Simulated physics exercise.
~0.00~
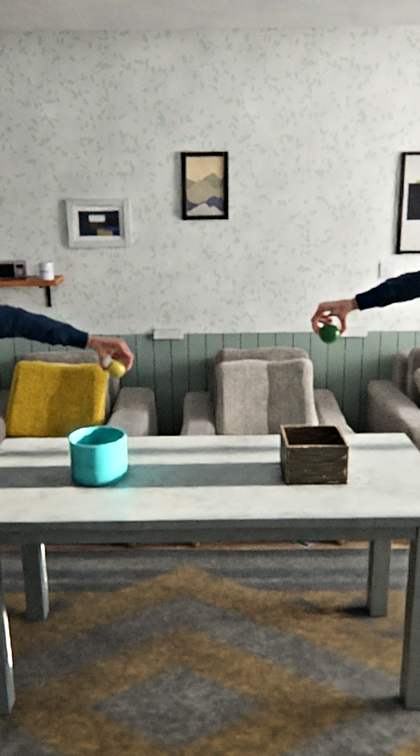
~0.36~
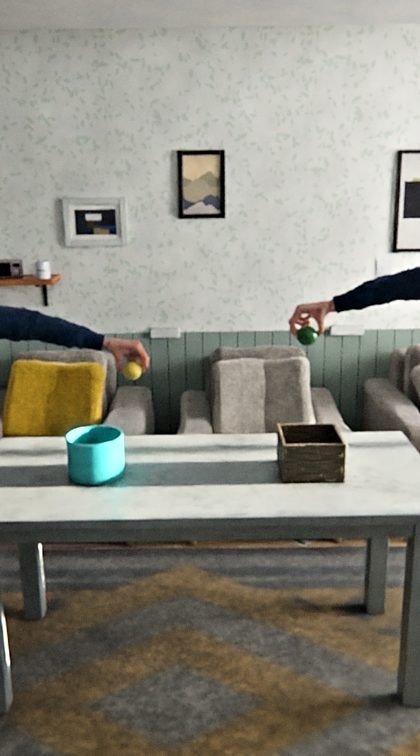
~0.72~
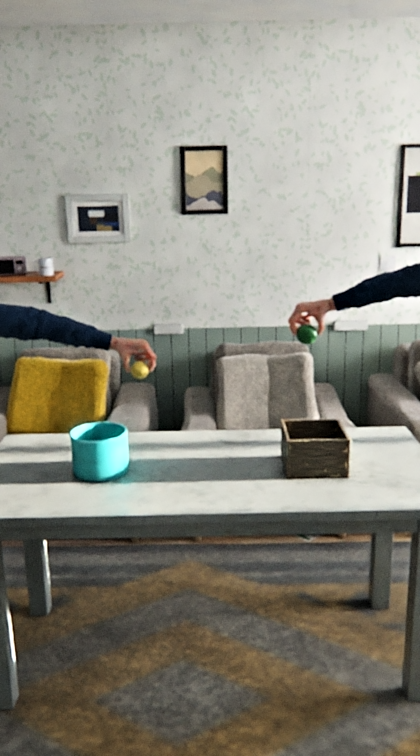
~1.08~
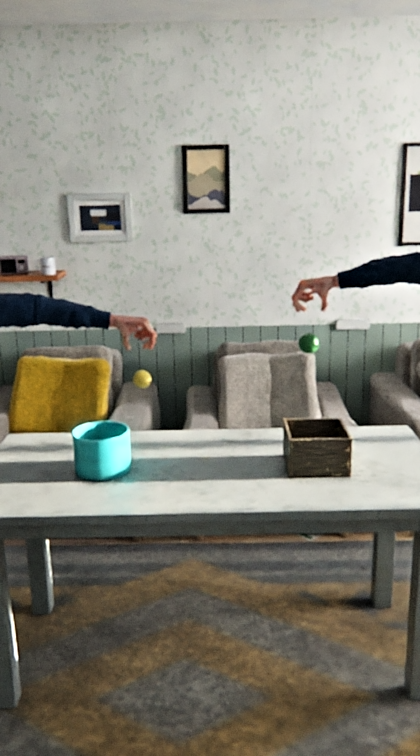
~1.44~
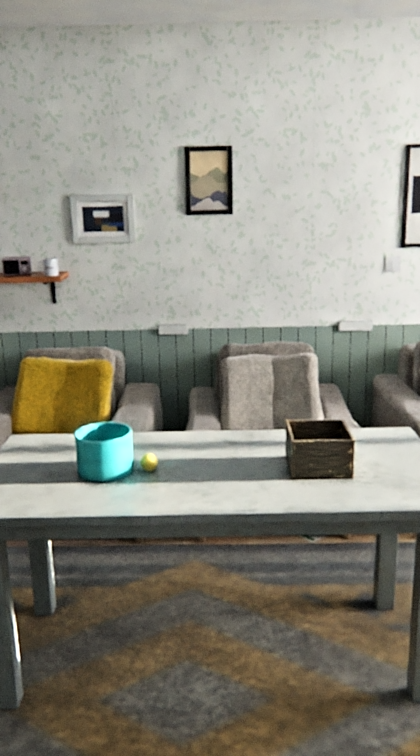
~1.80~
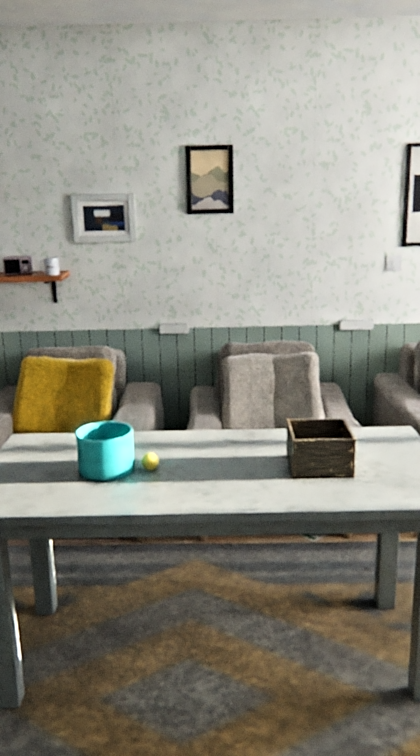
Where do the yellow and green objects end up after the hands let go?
The yellow one misses the turquoise pot and rests on the table just to its right. The green one lands inside the dark wooden crate.
At the start, a hand from the left holds a small round yellow object and a hand from the right holds a green one above a pale table with a turquoise pot and a dark wooden crate. The left hand moves right, past the pot, while the right hand shifts a little left and stays over the crate. Then both hands let go and draw back as the two objects begin to fall. The yellow one comes down on the table just right of the pot and rests there. The green one ends up out of sight inside the crate.
